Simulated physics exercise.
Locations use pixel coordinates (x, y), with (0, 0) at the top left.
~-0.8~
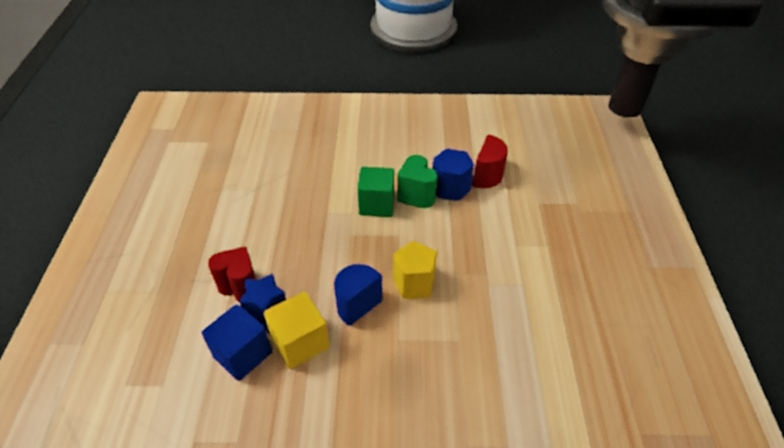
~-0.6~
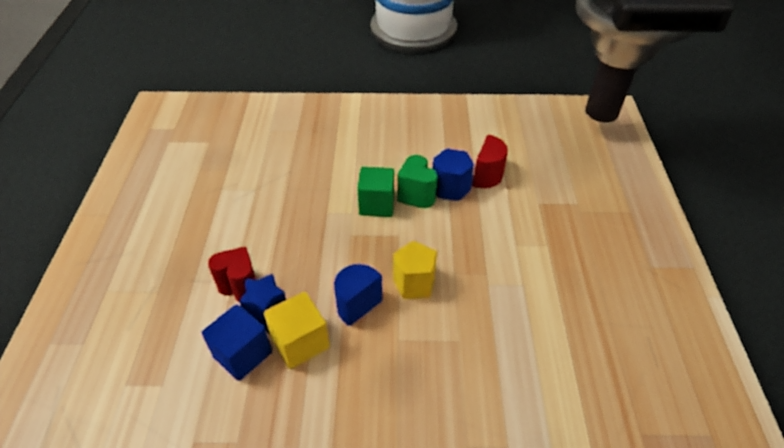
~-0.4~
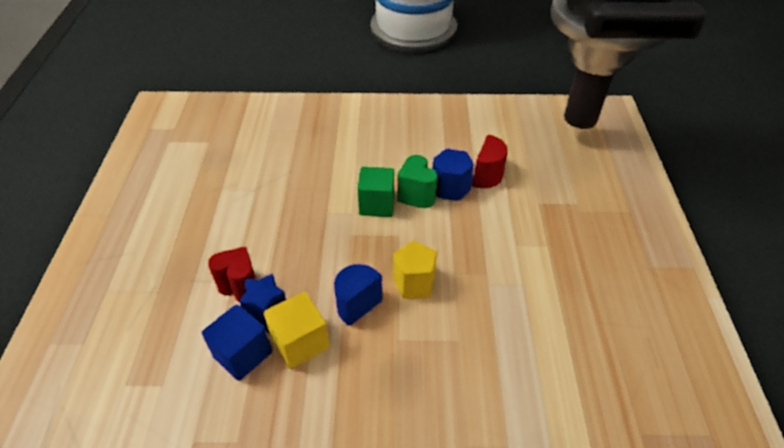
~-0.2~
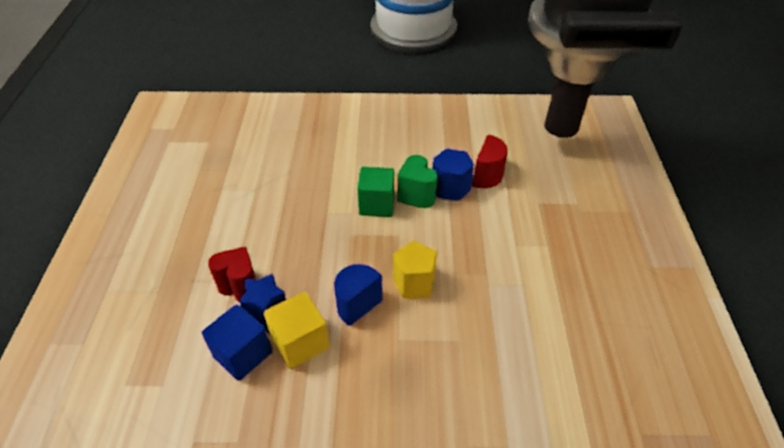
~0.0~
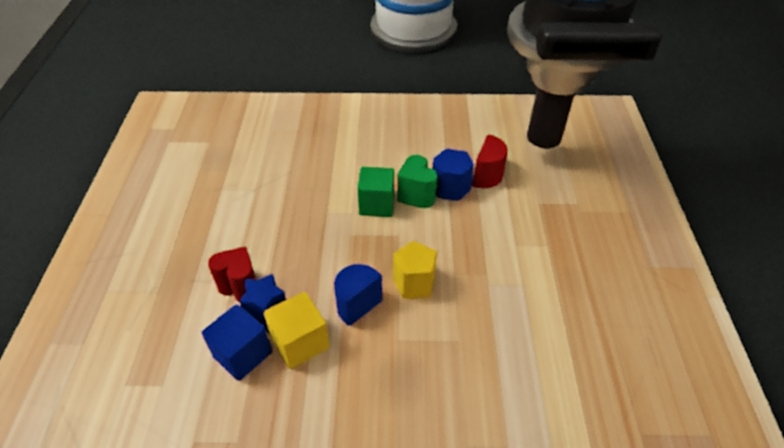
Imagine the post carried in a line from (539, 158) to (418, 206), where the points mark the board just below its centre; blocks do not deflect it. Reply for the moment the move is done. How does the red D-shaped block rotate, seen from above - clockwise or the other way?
I'd predict that, seen from above, the red D-shaped block rotates counter-clockwise.
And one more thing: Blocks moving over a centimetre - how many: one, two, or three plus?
I predict three or more.
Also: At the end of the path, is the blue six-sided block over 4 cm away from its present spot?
It seems so.
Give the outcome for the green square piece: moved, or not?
The green square piece is moved.
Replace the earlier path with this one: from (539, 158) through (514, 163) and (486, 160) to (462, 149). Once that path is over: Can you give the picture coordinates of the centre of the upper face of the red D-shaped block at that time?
At roughly (471, 150).
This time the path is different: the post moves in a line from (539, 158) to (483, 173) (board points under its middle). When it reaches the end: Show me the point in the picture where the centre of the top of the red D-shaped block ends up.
The red D-shaped block ends near (468, 163).
On the path given first. One third of the way, post at (504, 154); green heart-shaped block at (414, 171), turned 15° clockwise; blue six-sided block at (449, 167); red D-shaped block at (475, 154), turned 30° anticlockwise.
Two thirds of the way, post at (462, 170); green square piece at (356, 179); green heart-shaped block at (390, 181), turned 65° clockwise; blue six-sided block at (419, 196), turned 20° clockwise; red D-shaped block at (439, 179), turned 80° anticlockwise.
At the end, post at (419, 186); green square piece at (333, 182), turned 30° clockwise; green heart-shaped block at (357, 200), turned 105° clockwise; blue six-sided block at (394, 226); red D-shaped block at (405, 202), turned 100° anticlockwise.
